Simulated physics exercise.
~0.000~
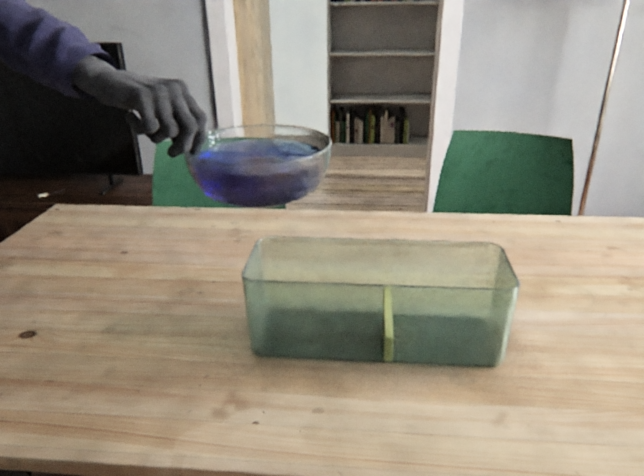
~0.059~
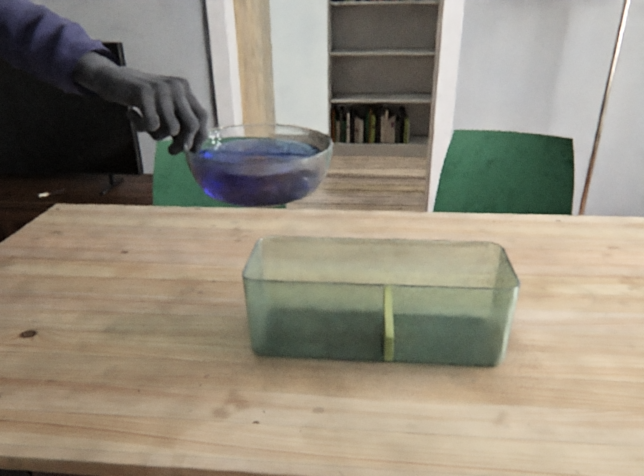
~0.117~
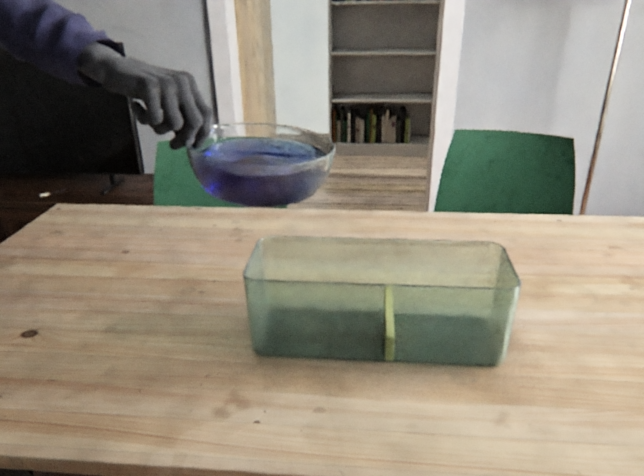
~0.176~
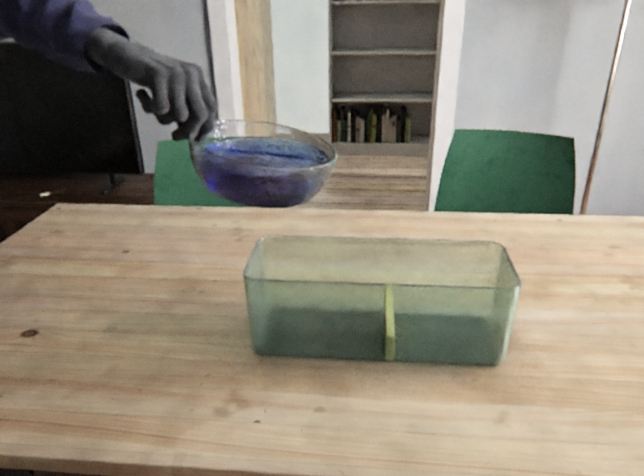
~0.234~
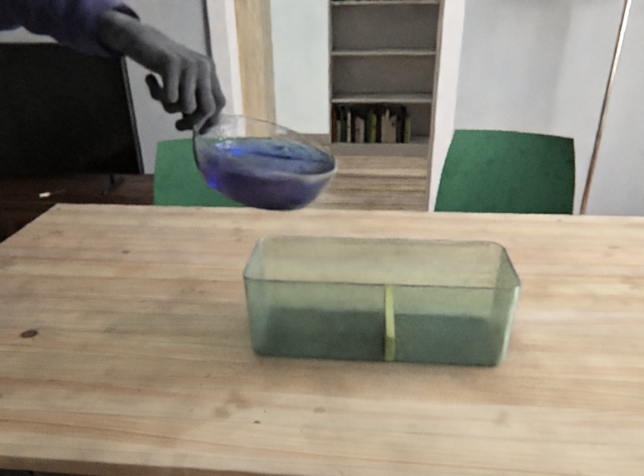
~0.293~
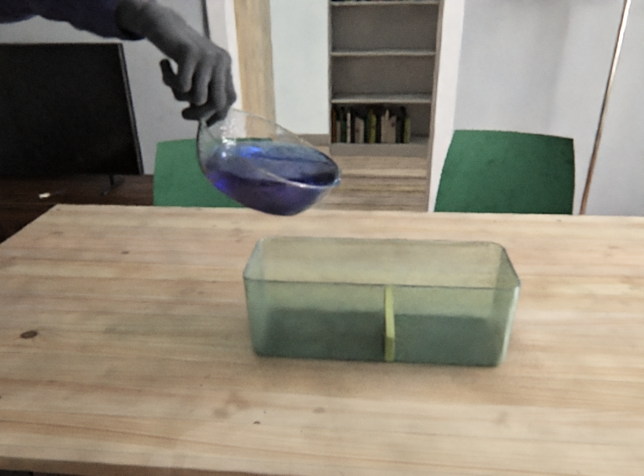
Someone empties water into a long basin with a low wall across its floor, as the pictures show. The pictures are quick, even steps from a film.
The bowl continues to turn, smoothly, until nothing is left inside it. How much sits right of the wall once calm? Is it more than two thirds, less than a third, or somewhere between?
Less than a third.
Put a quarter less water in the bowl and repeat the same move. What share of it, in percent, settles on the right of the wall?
About 15 parts in a hundred, give or take.
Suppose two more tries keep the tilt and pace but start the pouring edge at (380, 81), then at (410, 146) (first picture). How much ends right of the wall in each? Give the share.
The first start yields 60 per cent, the second 65 per cent.
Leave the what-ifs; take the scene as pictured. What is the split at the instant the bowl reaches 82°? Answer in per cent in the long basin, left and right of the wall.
I'd put the left part near 25 per cent and the right part near 15.
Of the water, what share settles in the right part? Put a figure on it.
25 % or thereabouts.
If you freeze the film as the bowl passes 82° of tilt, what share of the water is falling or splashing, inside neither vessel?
Airborne fraction: Approx. 40 %.
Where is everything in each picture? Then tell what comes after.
In the first picture, it leans 0°; its right rim is at (331, 145); the water meets the walls at (194, 155) and (327, 157); the long basin's rim runs from (250, 258) to (510, 266); the wall's top is at (388, 312).
In the second picture, it leans 1°; its right rim is at (331, 146); the water meets the walls at (195, 154) and (328, 157).
In the third picture, it leans 5°; its right rim is at (334, 150); the water meets the walls at (197, 152) and (330, 159).
In the fourth picture, it leans 11°; its right rim is at (335, 158); the water meets the walls at (199, 150) and (332, 162).
In the fifth picture, it leans 19°; its right rim is at (336, 168); the water meets the walls at (202, 151) and (335, 164).
In the sixth picture, it leans 28°; its right rim is at (335, 180); the water meets the walls at (206, 152) and (330, 170); 4 per cent is over the edge.
A moment on, the bowl is tipped on its side and 19 per cent is still to pour, 26 is left of the wall and 13 right of it.
Next, the bowl is tipped on its side and 2 per cent is still to pour, 62 is left of the wall and 22 right of it.
Then the bowl is tipped on its side and 0 per cent is still to pour, 62 is left of the wall and 25 right of it.
Later the bowl is tipped on its side and 0 per cent is still to pour, 63 is left of the wall and 26 right of it.
Finally, 63 per cent lies left of the wall, 26 right of it and 12 outside.
